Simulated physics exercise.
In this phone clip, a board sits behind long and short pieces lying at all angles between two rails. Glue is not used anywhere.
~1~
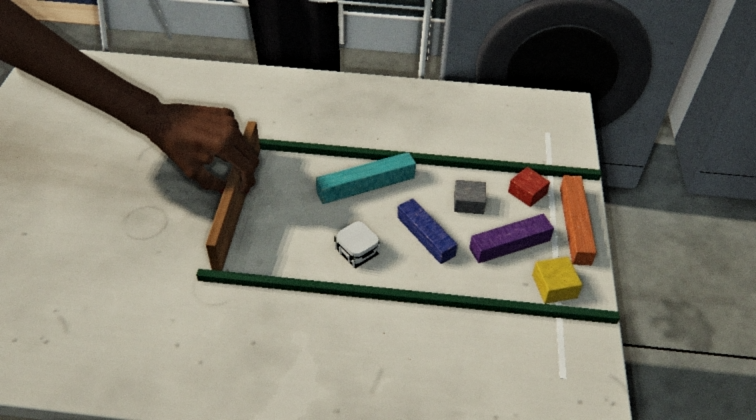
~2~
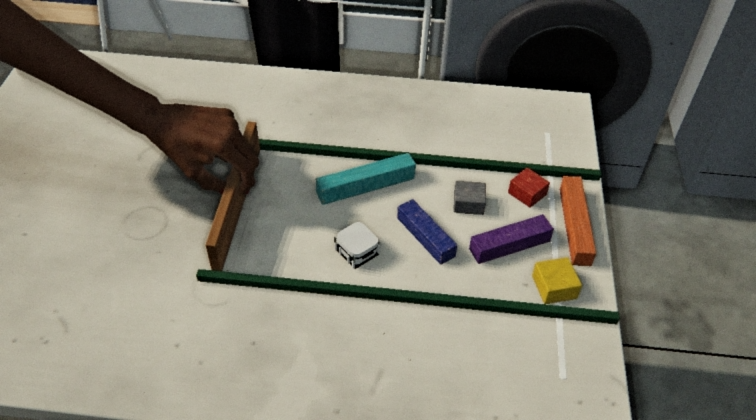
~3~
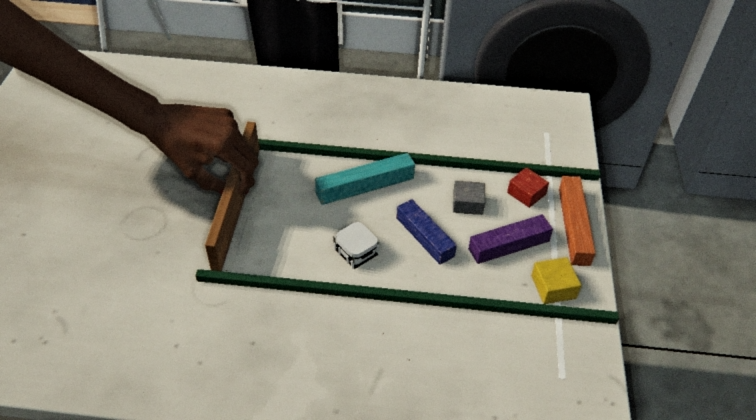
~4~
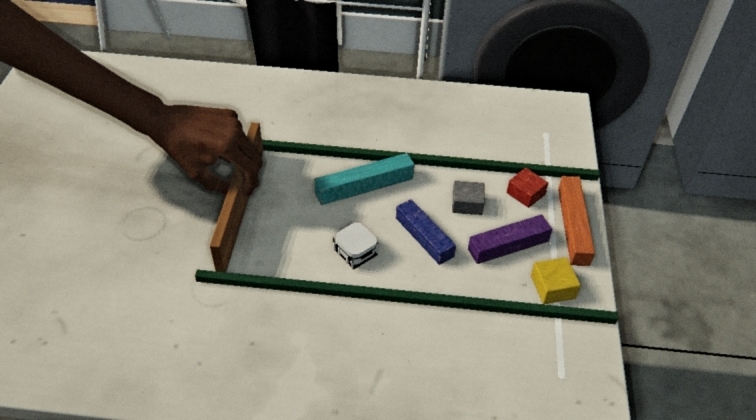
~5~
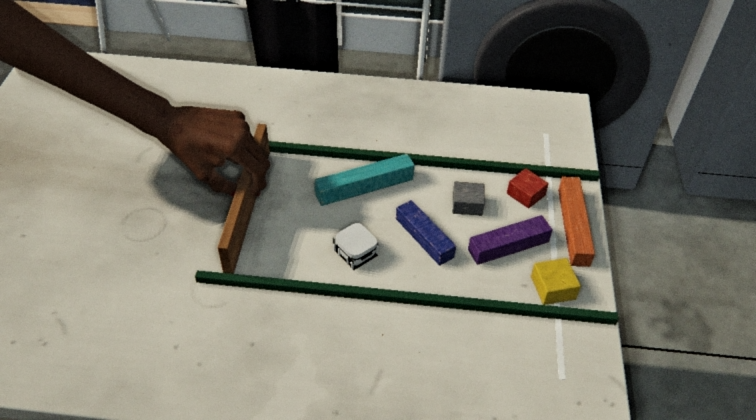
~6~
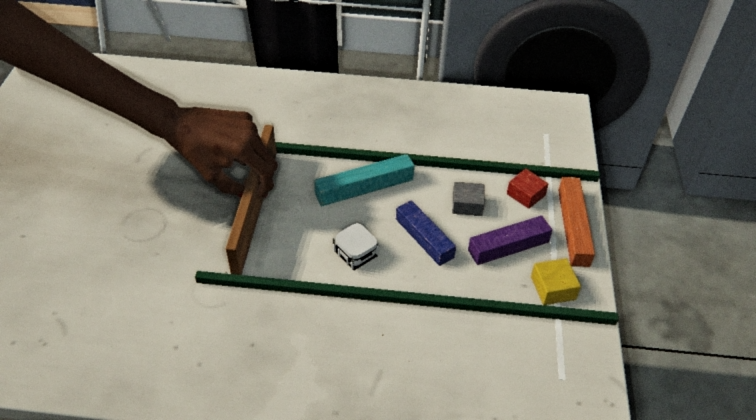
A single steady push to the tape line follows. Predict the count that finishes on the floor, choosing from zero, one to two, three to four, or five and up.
The count on the floor is three to four.
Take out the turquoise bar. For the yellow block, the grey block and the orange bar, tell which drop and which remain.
Result - yellow block: Up; grey block: Up; orange bar: Gone.
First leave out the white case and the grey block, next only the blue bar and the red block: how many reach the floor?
The count is 1 in one try and 1 in the other, in that order.
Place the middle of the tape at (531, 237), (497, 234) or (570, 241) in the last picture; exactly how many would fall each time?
Per try in turn: 1, 1, 4.
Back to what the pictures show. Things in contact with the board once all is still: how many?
The answer is 3.
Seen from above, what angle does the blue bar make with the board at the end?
Roughly 25 degrees.
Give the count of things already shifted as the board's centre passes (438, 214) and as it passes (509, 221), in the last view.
So 6, and at the other place 8.
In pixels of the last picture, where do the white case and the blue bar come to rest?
The white case ends at (574, 289) and the blue bar at (581, 249).
Soon after, none off yet; orange bar at rest near (576, 220); yellow block at rest near (555, 282); red block at rest near (527, 189).
Then, none off yet; orange bar moved a little near (587, 219); yellow block at rest near (555, 282); red block moved about its own width near (546, 200).
At rest, the number that fall off is three or four; fallen, purple bar, red block and orange bar.
